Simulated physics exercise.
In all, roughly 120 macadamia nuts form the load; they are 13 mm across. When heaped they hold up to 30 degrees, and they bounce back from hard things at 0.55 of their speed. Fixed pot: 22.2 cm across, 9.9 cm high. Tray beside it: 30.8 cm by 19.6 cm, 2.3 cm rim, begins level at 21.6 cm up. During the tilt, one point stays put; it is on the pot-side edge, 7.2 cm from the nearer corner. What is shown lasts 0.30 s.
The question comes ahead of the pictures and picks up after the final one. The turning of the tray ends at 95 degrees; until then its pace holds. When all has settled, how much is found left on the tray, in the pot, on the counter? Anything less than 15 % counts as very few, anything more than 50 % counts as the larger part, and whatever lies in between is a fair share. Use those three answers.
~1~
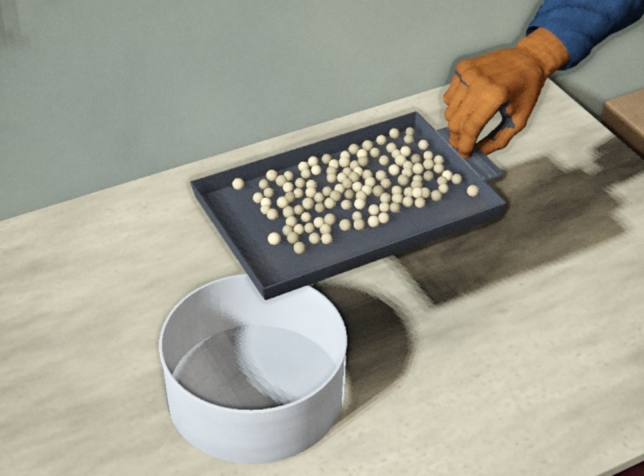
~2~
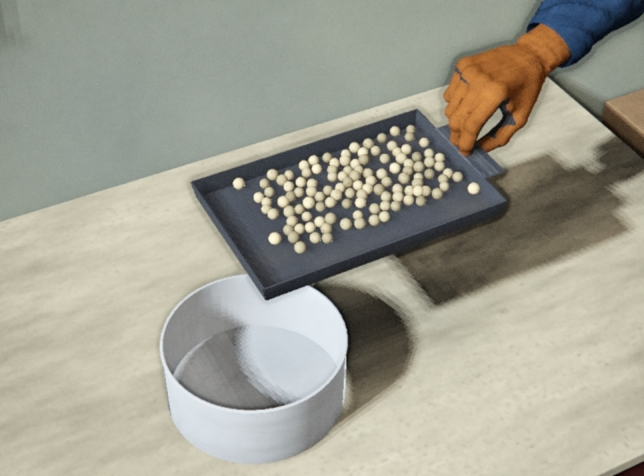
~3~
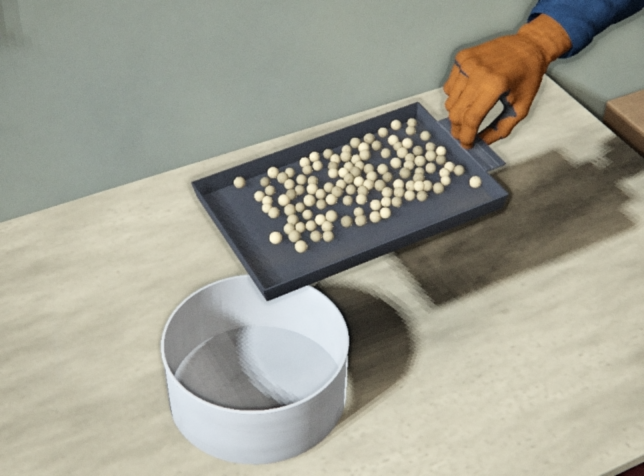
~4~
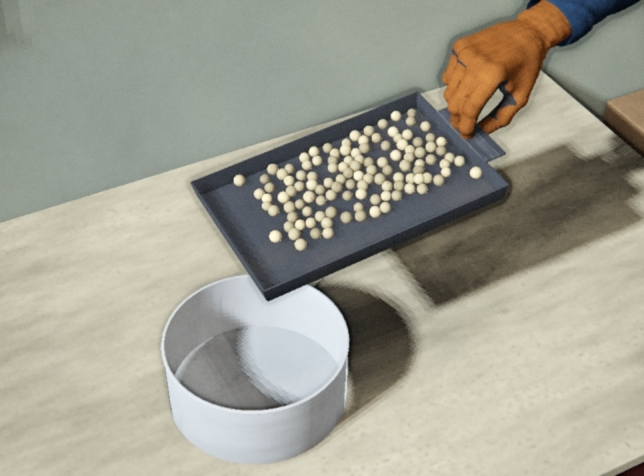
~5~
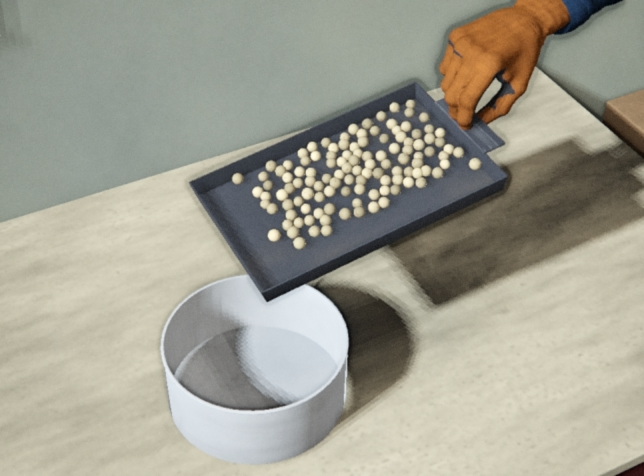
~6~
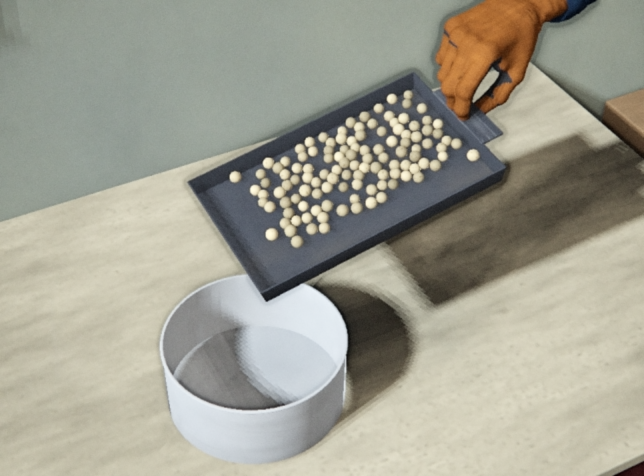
Tray: Very few. Pot: The larger part. Counter: A fair share.
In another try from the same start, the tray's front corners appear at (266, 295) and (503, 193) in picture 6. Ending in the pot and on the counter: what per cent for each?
Pot 75, counter 25.
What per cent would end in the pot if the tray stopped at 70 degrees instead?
Near 5 %, then.
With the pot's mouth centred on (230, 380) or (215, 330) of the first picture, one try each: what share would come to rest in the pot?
I'd say some 70 per cent for the first and some 90 per cent for the second.
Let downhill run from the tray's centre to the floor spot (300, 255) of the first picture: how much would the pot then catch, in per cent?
My best guess is some 95 per cent.
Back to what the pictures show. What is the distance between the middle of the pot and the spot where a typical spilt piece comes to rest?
Close to 26 cm, give or take.
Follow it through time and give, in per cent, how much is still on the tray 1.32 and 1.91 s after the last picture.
Earlier moment 95, later moment 20.
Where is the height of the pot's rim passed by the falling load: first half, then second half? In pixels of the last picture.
Near (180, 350) at first, near (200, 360) afterwards.
Then, 0.79 s after the last picture, tilt 50 degrees; the tray holds 100 %, the pot 0 %.
Then, 1.32 s after the last picture, tilt 76 degrees; the tray holds 95 %, the pot 5 %.
Then, 1.91 s after the last picture, tilt 95 degrees; the tray holds 20 %, the pot 30 %.
In the end, tray 0 %, pot 70 %, counter 30 %.
